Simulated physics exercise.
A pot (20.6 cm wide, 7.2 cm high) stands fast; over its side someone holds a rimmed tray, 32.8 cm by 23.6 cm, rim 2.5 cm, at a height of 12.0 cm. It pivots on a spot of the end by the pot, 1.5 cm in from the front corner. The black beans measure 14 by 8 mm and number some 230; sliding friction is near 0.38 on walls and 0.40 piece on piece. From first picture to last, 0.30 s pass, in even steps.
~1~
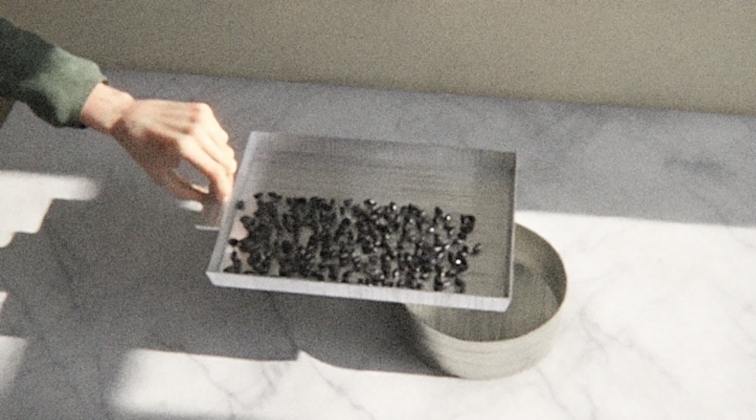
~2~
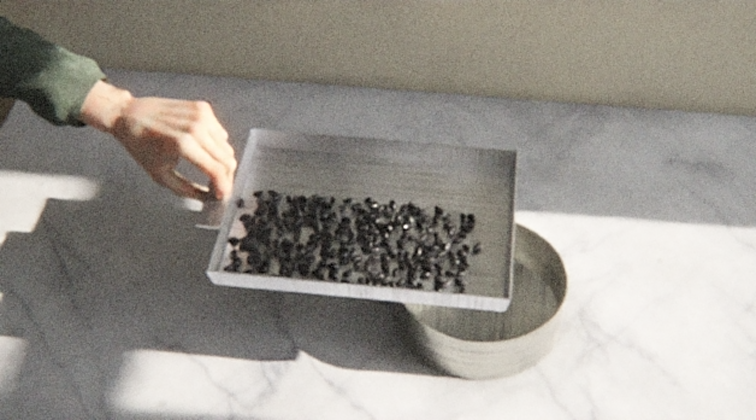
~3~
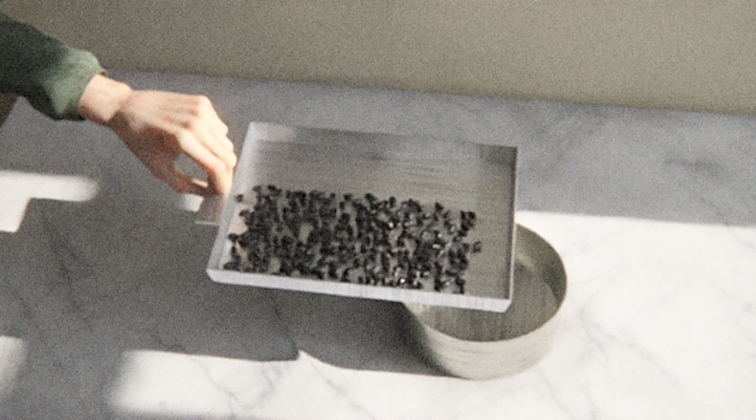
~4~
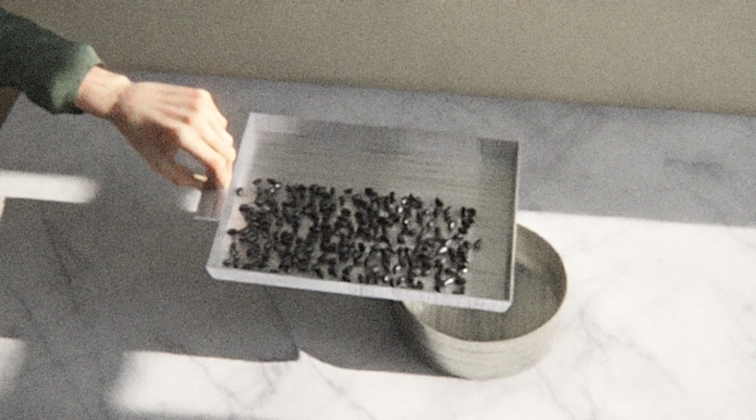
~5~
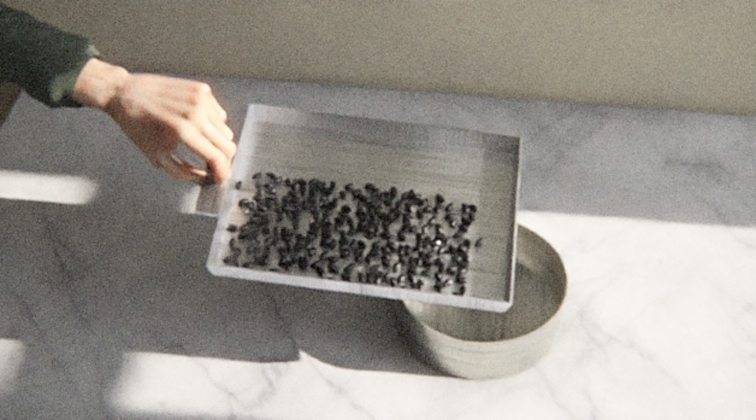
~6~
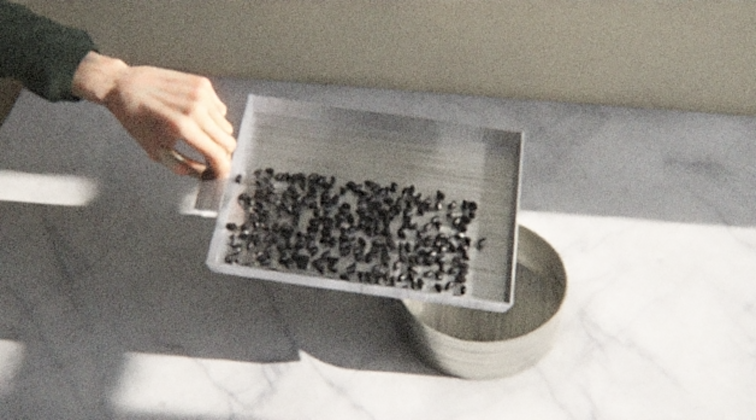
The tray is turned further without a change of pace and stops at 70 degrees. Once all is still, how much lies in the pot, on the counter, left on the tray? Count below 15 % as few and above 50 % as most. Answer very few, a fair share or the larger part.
Pot very few, counter a fair share, tray the larger part.
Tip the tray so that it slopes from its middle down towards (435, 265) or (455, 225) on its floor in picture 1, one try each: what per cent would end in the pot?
About 0 and 5 per cent.
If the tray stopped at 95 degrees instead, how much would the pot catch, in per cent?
It would be near 0 per cent.
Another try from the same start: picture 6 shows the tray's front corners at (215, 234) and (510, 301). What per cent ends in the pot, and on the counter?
Pot 0, counter 70.
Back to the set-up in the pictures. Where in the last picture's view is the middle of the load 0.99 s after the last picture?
Near (385, 250).
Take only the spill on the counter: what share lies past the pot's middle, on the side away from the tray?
About 50 per cent.
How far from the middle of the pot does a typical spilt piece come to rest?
Some 20 cm.
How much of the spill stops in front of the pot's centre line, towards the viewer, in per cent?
Some 100 per cent.
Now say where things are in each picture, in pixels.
Tray tilt 0 degrees, front corners at (212, 269) and (506, 295); middle of the pieces at (351, 242); pot at (481, 275), in the first picture.
Tray tilt 1 degrees, front corners at (212, 268) and (506, 296); middle of the pieces at (351, 241), in the second picture.
Tray tilt 3 degrees, front corners at (212, 266) and (506, 296); middle of the pieces at (351, 239), in the third picture.
Tray tilt 6 degrees, front corners at (211, 263) and (507, 298), lowest corner right front; middle of the pieces at (351, 235), in the fourth picture.
Tray tilt 9 degrees, front corners at (211, 261) and (507, 299), lowest corner right front; middle of the pieces at (351, 232), in the fifth picture.
Tray tilt 11 degrees, front corners at (211, 259) and (507, 300), lowest corner right front; middle of the pieces at (352, 229); pot at (481, 275), in the sixth picture.
Then, 0.59 s after the last picture, tilt 39 degrees; the tray holds 100 %, the pot 0 %.
Then, 0.99 s after the last picture, tilt 58 degrees; the tray holds 100 %, the pot 0 %.
Then, 1.47 s after the last picture, tilt 70 degrees; the tray holds 95 %, the pot 0 %.
In the end, pot 0 %, counter 40 %, tray 60 %.
